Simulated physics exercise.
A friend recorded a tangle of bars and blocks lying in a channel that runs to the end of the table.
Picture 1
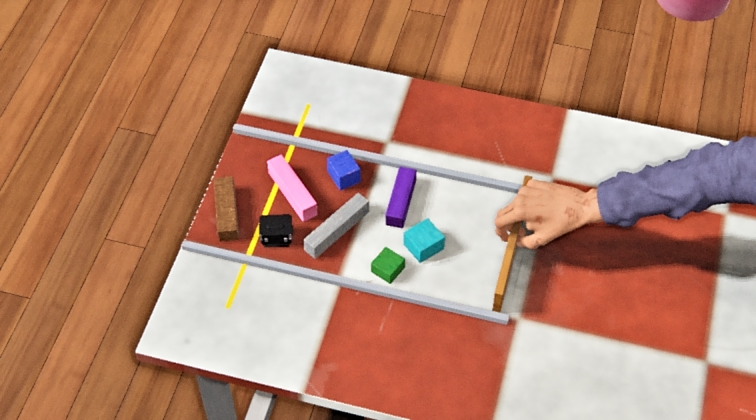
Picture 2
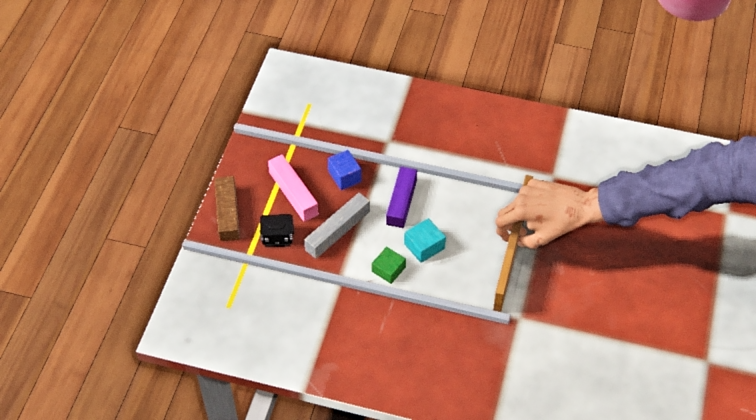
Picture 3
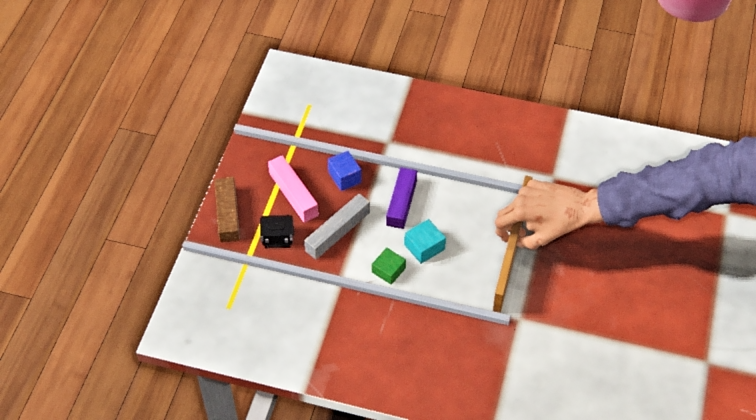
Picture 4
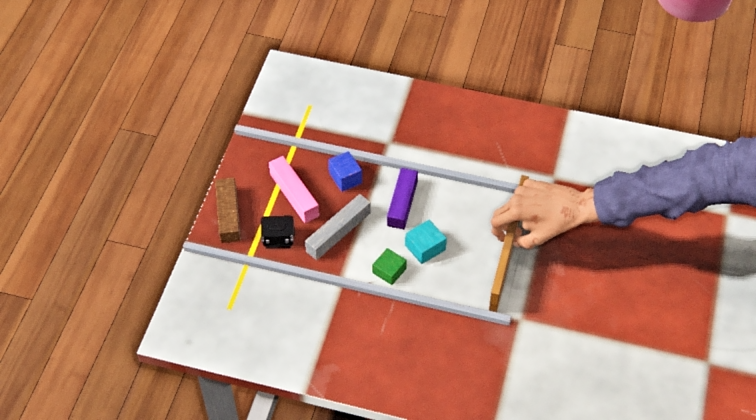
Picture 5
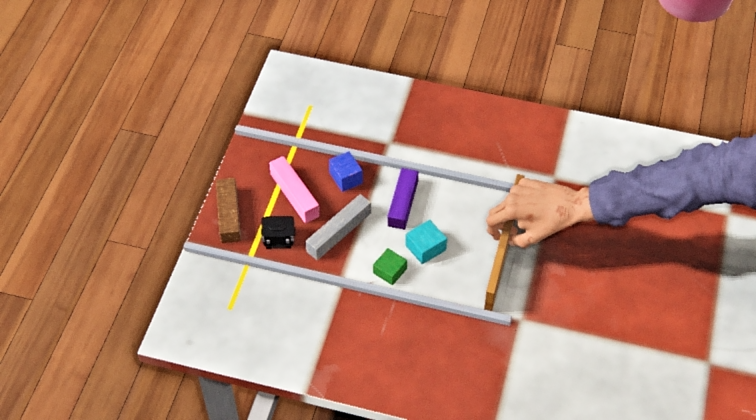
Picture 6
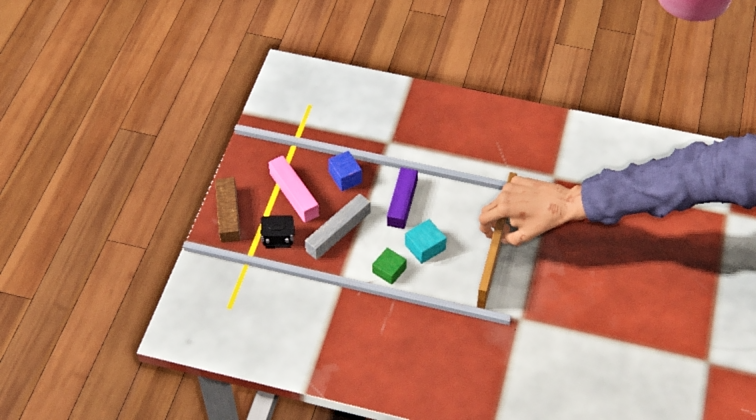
A hand gripping a wooden board between two rails held nearly still, then slid it slightly left toward the scattered colored bars and blocks, which stayed in place around the yellow line.
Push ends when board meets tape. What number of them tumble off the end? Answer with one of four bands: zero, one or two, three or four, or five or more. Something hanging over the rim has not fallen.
One or two.
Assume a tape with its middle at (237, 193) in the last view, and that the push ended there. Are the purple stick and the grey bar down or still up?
Outcome - purple stick is left in place, grey bar topples off.
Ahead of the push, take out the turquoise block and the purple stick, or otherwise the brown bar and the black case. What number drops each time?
That gives 1 in the first case, then 0 in the second.
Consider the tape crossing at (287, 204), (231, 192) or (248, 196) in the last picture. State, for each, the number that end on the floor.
Those tries give 1, 5 and 3.
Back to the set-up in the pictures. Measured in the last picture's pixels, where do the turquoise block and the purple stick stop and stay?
Final positions - turquoise block around (250, 212), purple stick around (274, 169).
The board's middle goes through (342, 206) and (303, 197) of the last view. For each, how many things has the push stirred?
First 7, then 8.
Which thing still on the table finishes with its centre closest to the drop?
The one out in front is the black case.
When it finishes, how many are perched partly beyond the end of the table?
I count 1 overhanging.
Soon after, none off yet; brown bar at rest near (228, 210); pink stick at rest near (294, 189); black case at rest near (278, 232).
After that, none off yet; brown bar at rest near (228, 210); pink stick displaced a little near (277, 184); black case displaced a little near (268, 228).
In the end, the number that fall off is one or two; gone, brown bar.
